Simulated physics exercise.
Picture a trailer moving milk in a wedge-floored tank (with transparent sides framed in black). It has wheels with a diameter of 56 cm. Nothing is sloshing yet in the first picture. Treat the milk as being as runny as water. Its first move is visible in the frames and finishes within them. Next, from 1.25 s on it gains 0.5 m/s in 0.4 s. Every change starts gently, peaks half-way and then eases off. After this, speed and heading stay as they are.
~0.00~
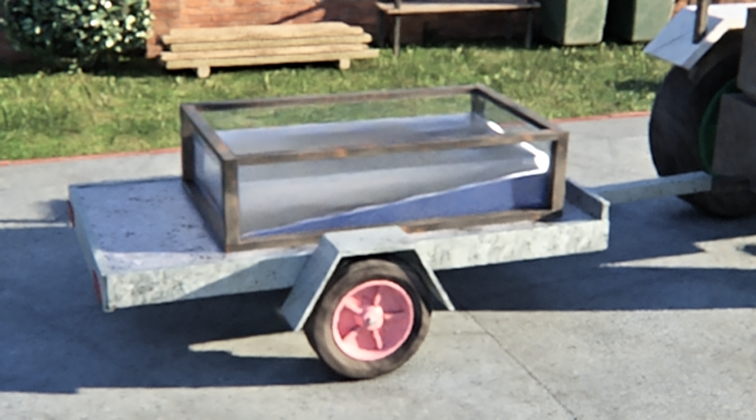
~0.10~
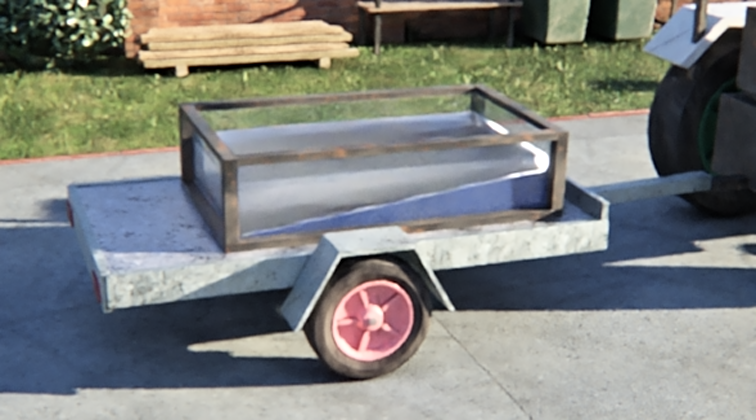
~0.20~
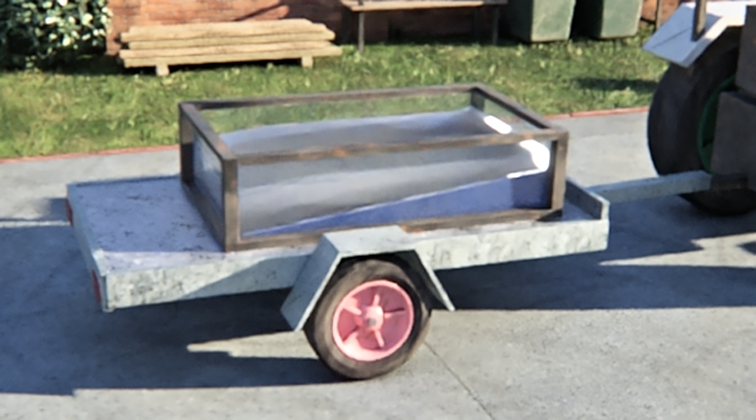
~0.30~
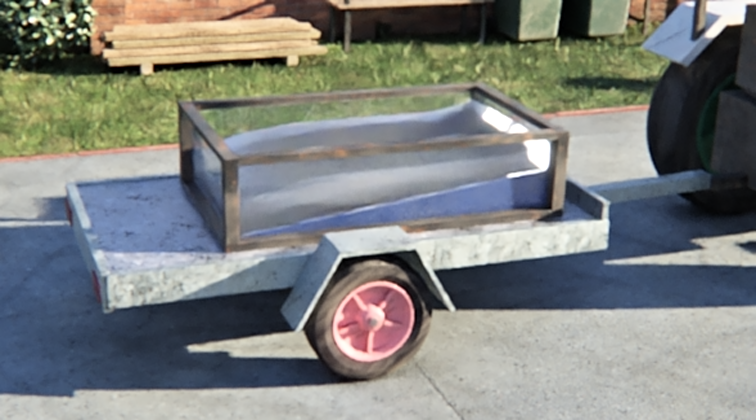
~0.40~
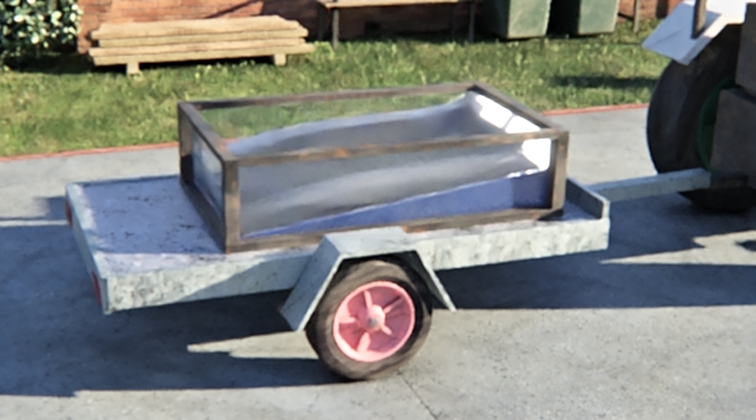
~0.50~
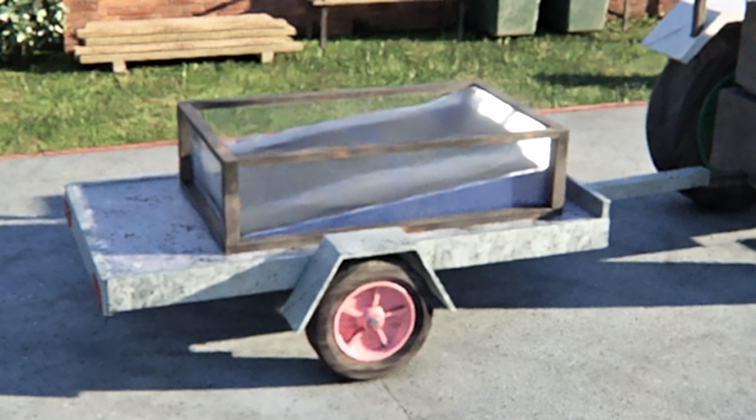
A flat grey trailer with a pink-hubbed wheel stands out on a sunlit paved yard, seen from the side and slightly above. It carries a dark-framed, clear-sided tank of pale liquid over a bluish sloping floor, with a tractor at right and planks, grass and brick behind. The trailer rolls right, the camera keeping pace, as the liquid's surface gradually tilts, rising at the right and sinking at the left.
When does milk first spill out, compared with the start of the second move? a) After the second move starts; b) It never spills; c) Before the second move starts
After the second move starts (a).
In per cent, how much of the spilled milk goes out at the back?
About 70 per cent.
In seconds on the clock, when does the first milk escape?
Roughly 2.1 seconds.
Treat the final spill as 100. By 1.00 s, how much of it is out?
I'd say some 0 percent by then.
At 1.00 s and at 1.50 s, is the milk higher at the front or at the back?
Earlier it favours the forward side, later the rear side.
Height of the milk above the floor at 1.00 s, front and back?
Front: 36 cm; back: 18 cm.
After 1.00 s front 36 cm, middle 22 cm, back 18 cm above the lowest part of the floor; no loss so far.
After 1.50 s front 23 cm, middle 22 cm, back 31 cm above the lowest part of the floor; no loss so far.
After 2.20 s front 18 cm, middle 26 cm, back 30 cm above the lowest part of the floor; the loss stands at 2 per cent, over the back.
After 4.64 s the loss stands at 3 per cent, over the back; the first of it left at about 2.10 s, and the second move began at 1.25 s.
